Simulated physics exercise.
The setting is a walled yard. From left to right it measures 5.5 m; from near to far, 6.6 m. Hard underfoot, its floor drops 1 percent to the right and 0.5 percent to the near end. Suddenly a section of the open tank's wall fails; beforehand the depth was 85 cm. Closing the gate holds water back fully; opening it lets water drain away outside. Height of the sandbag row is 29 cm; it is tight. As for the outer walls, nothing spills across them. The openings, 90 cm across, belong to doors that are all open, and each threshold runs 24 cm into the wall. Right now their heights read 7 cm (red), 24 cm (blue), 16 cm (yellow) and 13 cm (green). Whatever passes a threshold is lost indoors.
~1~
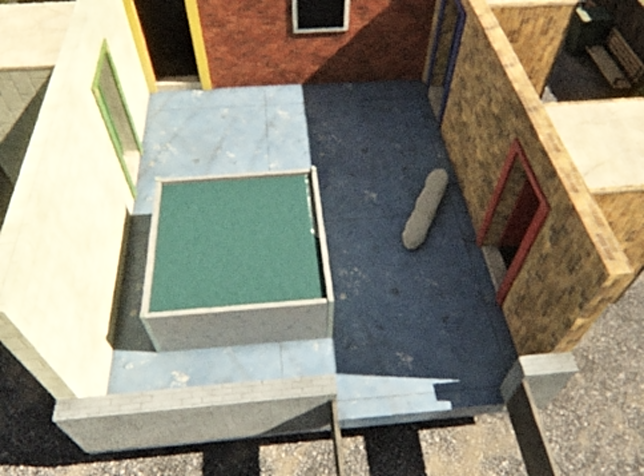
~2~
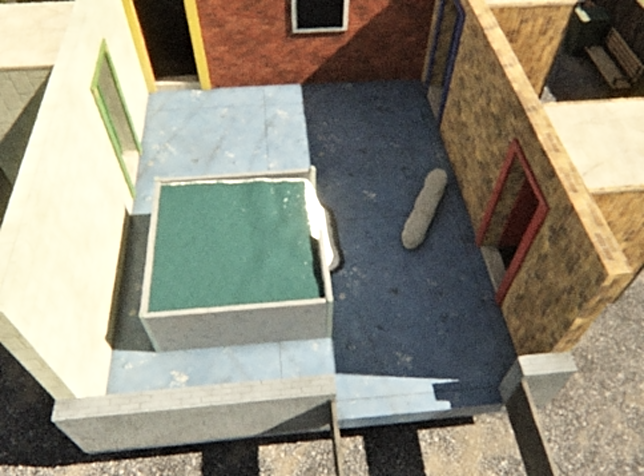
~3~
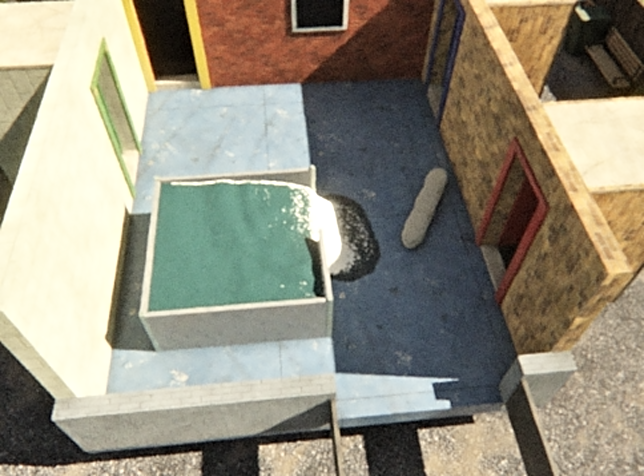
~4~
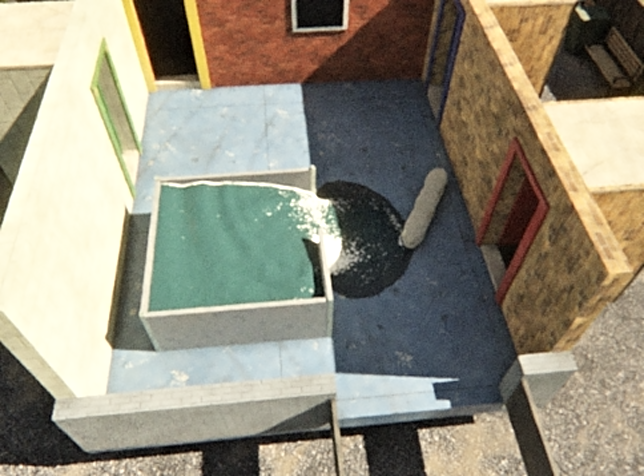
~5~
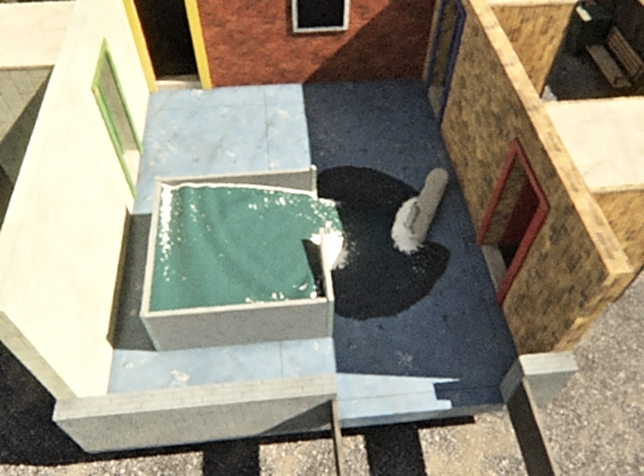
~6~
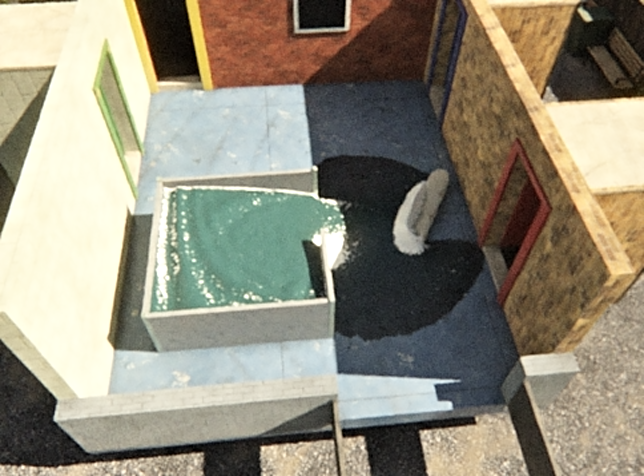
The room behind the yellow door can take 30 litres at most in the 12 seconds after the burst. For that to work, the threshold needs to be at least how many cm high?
At least about 12 cm high.
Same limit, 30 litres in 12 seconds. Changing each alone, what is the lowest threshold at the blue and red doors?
About 25 cm at blue and about 25 cm at red.
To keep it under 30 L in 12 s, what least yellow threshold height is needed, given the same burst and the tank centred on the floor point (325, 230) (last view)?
At least some 15 centimetres tall.
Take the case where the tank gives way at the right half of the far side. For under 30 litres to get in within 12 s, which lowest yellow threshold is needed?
That way, roughly 22 cm.
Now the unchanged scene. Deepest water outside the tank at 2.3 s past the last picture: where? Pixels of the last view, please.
Around pixel (403, 83).
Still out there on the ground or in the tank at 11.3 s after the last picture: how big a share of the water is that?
Around 70 in a hundred parts remain.
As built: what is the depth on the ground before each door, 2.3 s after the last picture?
Depths in cm: Red 18, blue 30, yellow 0, green 0.
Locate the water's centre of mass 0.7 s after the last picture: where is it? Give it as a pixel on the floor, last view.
(295, 256), roughly.
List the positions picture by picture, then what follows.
In the first frame, the open tank at (238, 239) is whole and still, 85 cm deep; the yellow door at (170, 45) is dry.
In the second frame, water pours out at (315, 224) and has run 0.3 m, to (339, 262); about 10 cm deep outside, 85 cm at the back.
In the third frame, the gap is at (315, 226), the front 0.9 m out at (373, 256); the back of the open tank holds 85 cm.
In the fourth frame, the front is at (407, 250), 1.4 m from the gap at (315, 228); 2.4 m2 of floor is wet, 85 cm left at the back.
In the fifth frame, the gap is at (315, 228), the front 2.0 m out at (444, 254); the back of the open tank holds 79 cm.
In the sixth frame, the front is at (477, 259), 2.4 m from the gap at (317, 228); 5.6 m2 of floor is wet, 73 cm left at the back; 3.5 m in a straight line remain to the yellow door at (171, 45).
Then, 0.7 s after the last picture water covers 35 % of the floor, deepest (52 cm) near (404, 230); it has not reached the yellow door.
Then, 2.3 s after the last picture water covers 55 % of the floor, deepest (50 cm) near (403, 83); it has not reached the yellow door.
Then, 11.3 s after the last picture water covers 95 % of the floor, deepest (16 cm) near (523, 384); 9 cm at the yellow door, 7 litres in over its 16 cm threshold.
At the yellow door as built, the water peaked near 15 cm, 7.3 s after the last picture.
With a threshold of 11 cm, 40 litres would have come in within the 12 s; with 15 cm, 11 litres. So under 30 litres takes about 12 cm.
